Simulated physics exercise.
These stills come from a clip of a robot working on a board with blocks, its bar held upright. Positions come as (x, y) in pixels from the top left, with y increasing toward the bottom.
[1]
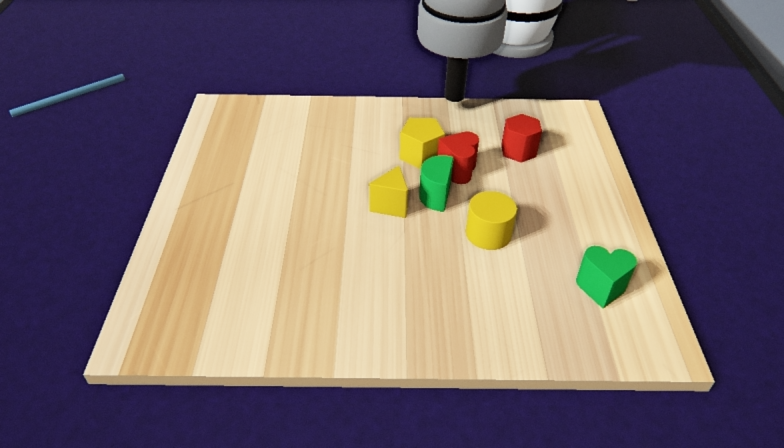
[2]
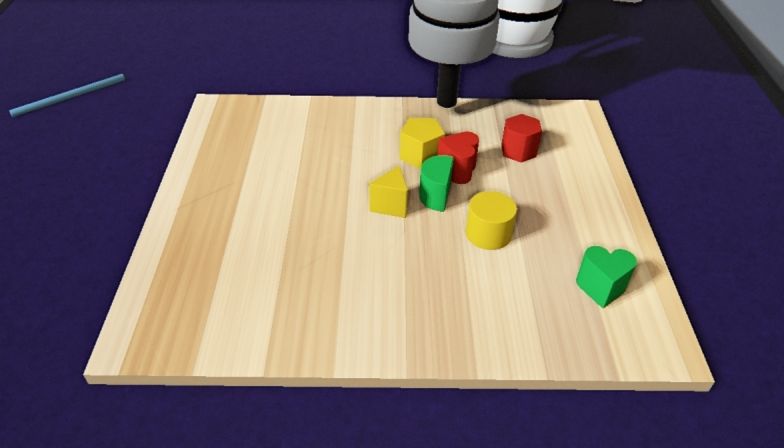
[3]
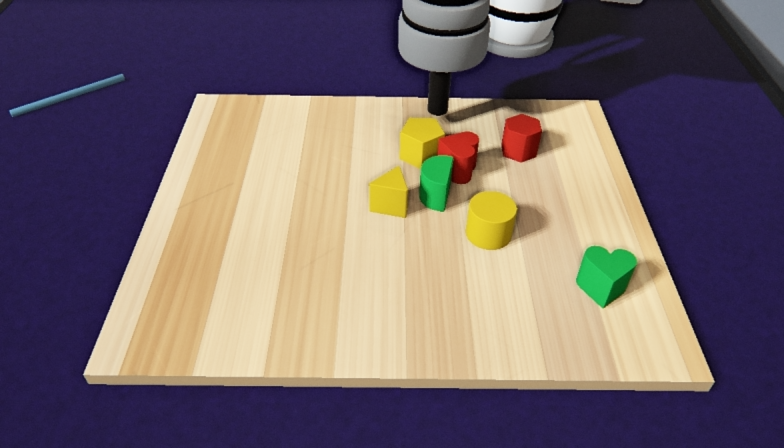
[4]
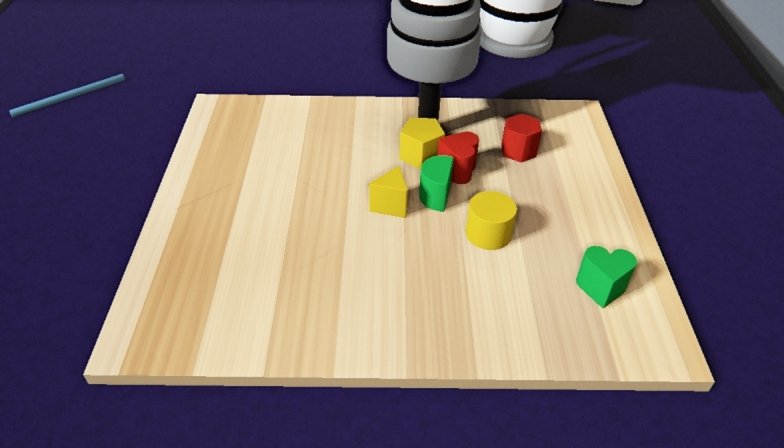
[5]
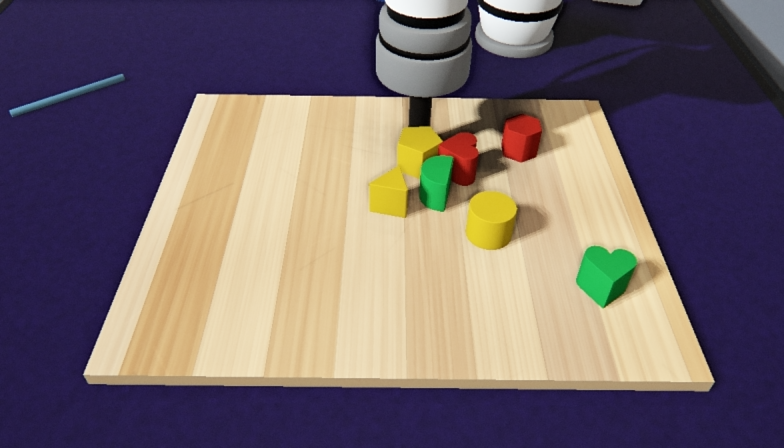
A robot arm moves down and left, nudging the yellow pentagonal block toward the viewer.
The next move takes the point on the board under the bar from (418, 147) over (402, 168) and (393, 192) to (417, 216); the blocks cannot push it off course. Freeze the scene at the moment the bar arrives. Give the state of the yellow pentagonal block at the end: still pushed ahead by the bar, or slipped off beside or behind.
My guess is it keeps its place ahead of the bar.
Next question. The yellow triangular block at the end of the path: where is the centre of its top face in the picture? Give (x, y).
Answer: (387, 203).
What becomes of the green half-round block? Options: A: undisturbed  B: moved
(B)
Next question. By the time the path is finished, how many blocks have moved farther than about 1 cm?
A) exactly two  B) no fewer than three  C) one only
Option B.
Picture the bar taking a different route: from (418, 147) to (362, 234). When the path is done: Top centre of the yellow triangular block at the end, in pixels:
Its top face will be centred at roughly (382, 218).
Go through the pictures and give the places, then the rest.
The first frame shows bar tip at (454, 97); block tops, yellow triangular block at (392, 179); yellow pentagonal block at (423, 128); green half-round block at (438, 168); red heart block at (461, 143).
The second frame shows bar at (447, 103); blocks unchanged.
The third frame shows bar at (438, 110); blocks unchanged.
The fourth frame shows bar at (428, 121); blocks unchanged.
The fifth frame shows bar at (420, 138); yellow triangular block at (392, 179); yellow pentagonal block at (420, 138); green half-round block at (438, 168); red heart block at (462, 145).
The first path, step by step. One third of the way, bar at (402, 155); yellow triangular block at (390, 184); yellow pentagonal block at (414, 159), turned 20° anticlockwise; green half-round block at (444, 177), turned 25° anticlockwise; red heart block at (462, 147), turned 20° anticlockwise.
Two thirds of the way, bar at (394, 180); yellow triangular block at (386, 202), turned 60° clockwise; yellow pentagonal block at (417, 182), turned 50° anticlockwise; green half-round block at (458, 187), turned 60° anticlockwise; red heart block at (462, 147), turned 20° anticlockwise.
At the end, bar at (417, 203); yellow triangular block at (387, 203), turned 75° clockwise; yellow pentagonal block at (442, 207), turned 50° anticlockwise; green half-round block at (488, 196), turned 120° anticlockwise; red heart block at (462, 147), turned 20° anticlockwise.
